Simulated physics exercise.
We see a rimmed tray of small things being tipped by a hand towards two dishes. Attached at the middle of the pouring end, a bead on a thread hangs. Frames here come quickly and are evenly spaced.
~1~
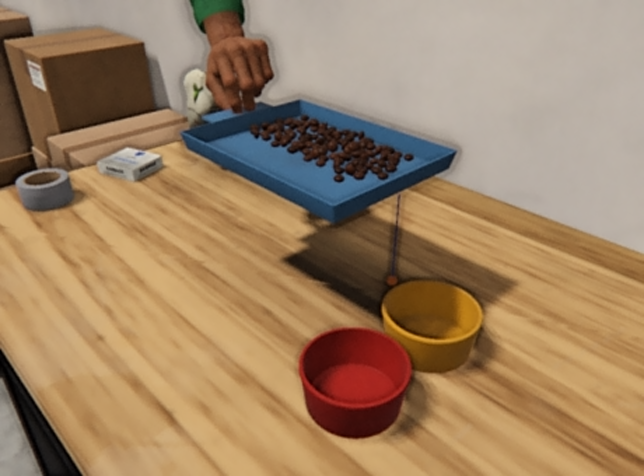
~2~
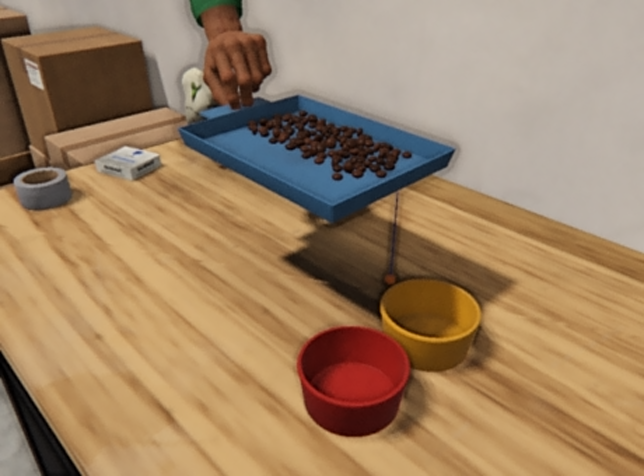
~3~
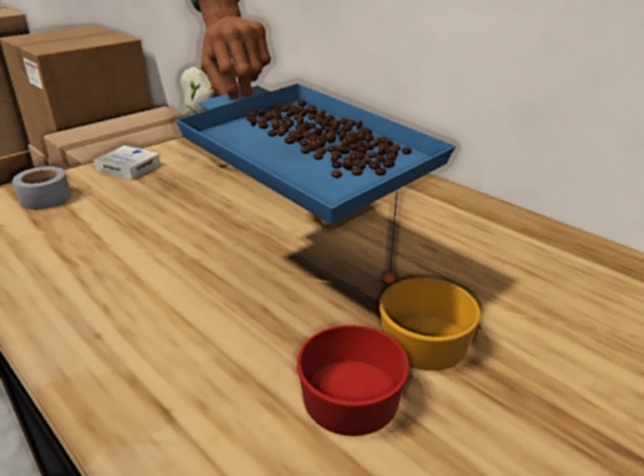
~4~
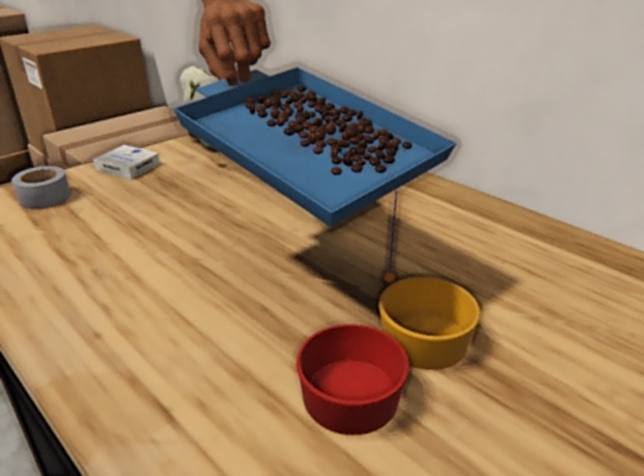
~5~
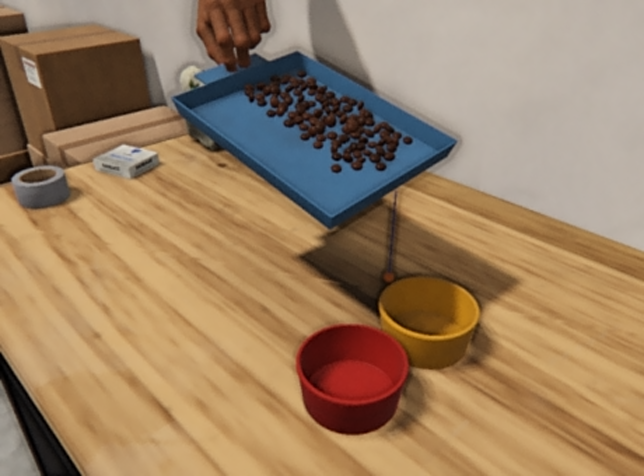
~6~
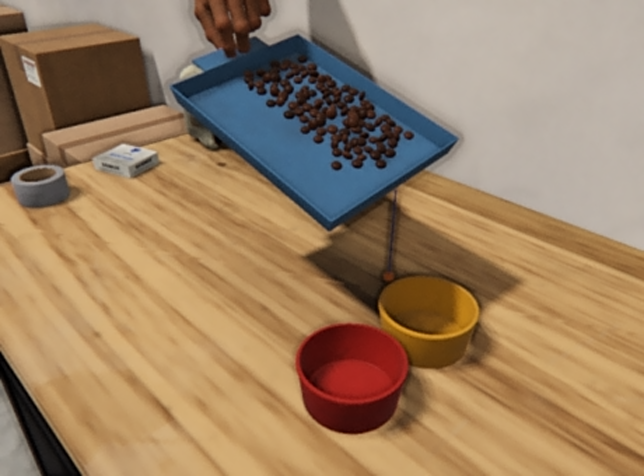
To begin with, a hand holds a blue rimmed tray of small brown pieces nearly level above a wooden table, near red and yellow dishes. The hand then lifts the tray's far end, steadily steepening it, while its pouring end gradually dips towards the left corner and the pieces stay bunched together.
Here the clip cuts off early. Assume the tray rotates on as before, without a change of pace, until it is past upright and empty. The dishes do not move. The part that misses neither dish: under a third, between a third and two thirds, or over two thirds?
Most likely the dishes will trap one to two thirds of the load.
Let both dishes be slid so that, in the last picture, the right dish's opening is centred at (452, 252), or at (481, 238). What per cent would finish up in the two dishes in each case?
Around 10 % followed by around 0 %.
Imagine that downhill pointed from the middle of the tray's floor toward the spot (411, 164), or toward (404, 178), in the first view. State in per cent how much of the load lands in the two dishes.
For the first aim it is 0 in a hundred, for the second 30 in a hundred.
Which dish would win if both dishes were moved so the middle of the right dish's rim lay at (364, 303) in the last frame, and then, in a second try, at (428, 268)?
First try: The right-hand one. Second try: The left-hand one.
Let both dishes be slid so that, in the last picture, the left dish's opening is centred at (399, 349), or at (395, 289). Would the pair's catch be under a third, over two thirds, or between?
First attempt: Less than a third; second attempt: Below one third.
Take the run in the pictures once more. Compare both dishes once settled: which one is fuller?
More ends up in the one on the left.
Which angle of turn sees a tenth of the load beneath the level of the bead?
Roughly 70 degrees of tilt.
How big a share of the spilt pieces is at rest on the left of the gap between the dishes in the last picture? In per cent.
Estimate: About 100 percent.
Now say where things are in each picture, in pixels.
Corners of the pouring end (334, 202) and (451, 150), level; middle of the load (335, 145), flat chocolate drops; left dish (395, 409); right dish (470, 346); bead on its thread (392, 280), in the first picture.
Corners of the pouring end (332, 202) and (449, 148), level; middle of the load (333, 142), in the second picture.
Corners of the pouring end (332, 204) and (449, 146), tipped barely, lowest at the left corner; middle of the load (332, 135), in the third picture.
Corners of the pouring end (332, 208) and (450, 143), tipped a little, lowest at the left corner; middle of the load (332, 126), in the fourth picture.
Corners of the pouring end (331, 212) and (451, 140), tipped a little, lowest at the left corner; middle of the load (333, 118), in the fifth picture.
Corners of the pouring end (331, 216) and (453, 138), tipped clearly, lowest at the left corner; middle of the load (326, 111); left dish (392, 404); right dish (466, 342), in the sixth picture.
Just after the last frame, tray tipped steeply; the larger part on the tray; just a few in the left dish; about a tenth in the air.
A moment on, tray tipped past a quarter turn; about a tenth on the tray; roughly a third in the left dish; just a few in the right dish; roughly a quarter outside both; roughly a quarter in the air.
Further on, tray tipped past a quarter turn; roughly half in the left dish; just a few in the right dish; roughly half outside both.
When it is over, tray tipped past a quarter turn; roughly half in the left dish; just a few in the right dish; roughly half outside both.
